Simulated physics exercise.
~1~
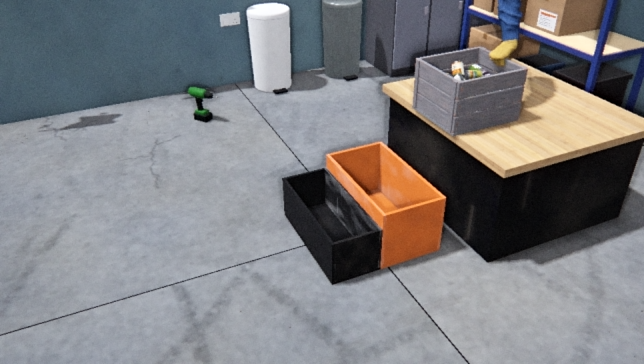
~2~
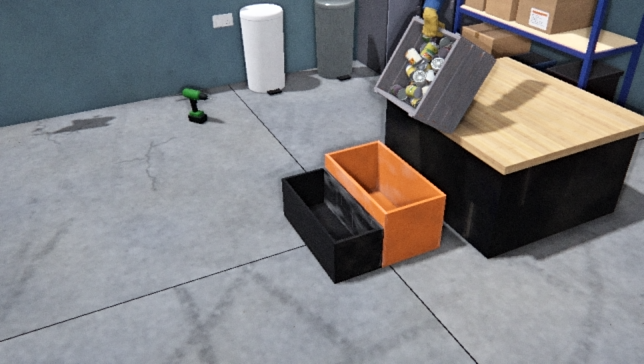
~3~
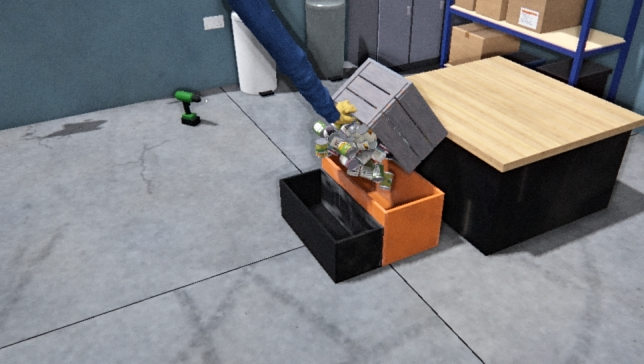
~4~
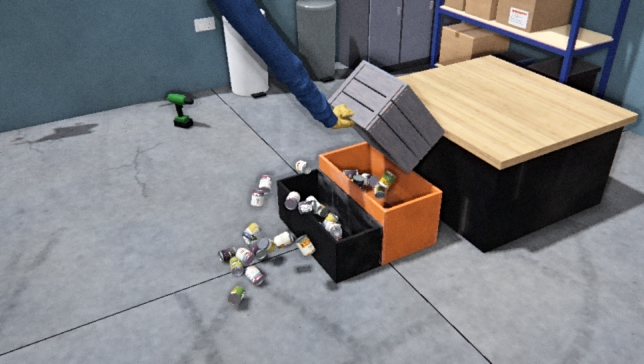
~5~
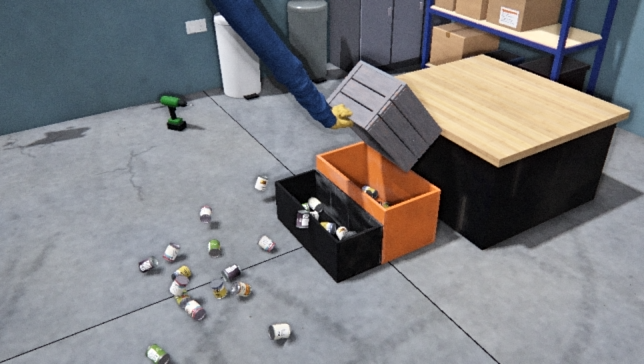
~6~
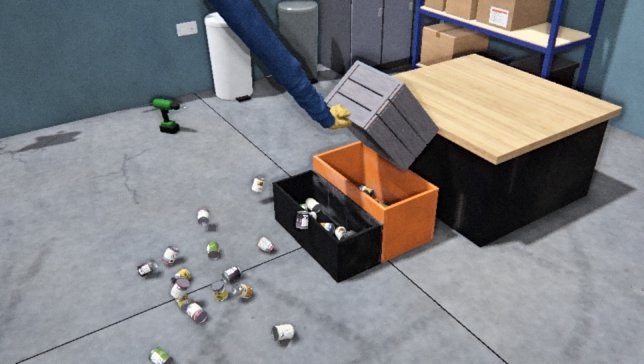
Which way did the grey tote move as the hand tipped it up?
The grey tote moved to the left, over the edge of the bench and towards the orange box.
In a workshop, a gloved hand tipped a grey tote of small tins off the edge of a wooden-topped bench, spilling them towards an orange box and a black tub. Some landed in each, while others scattered across the floor beyond the black tub.
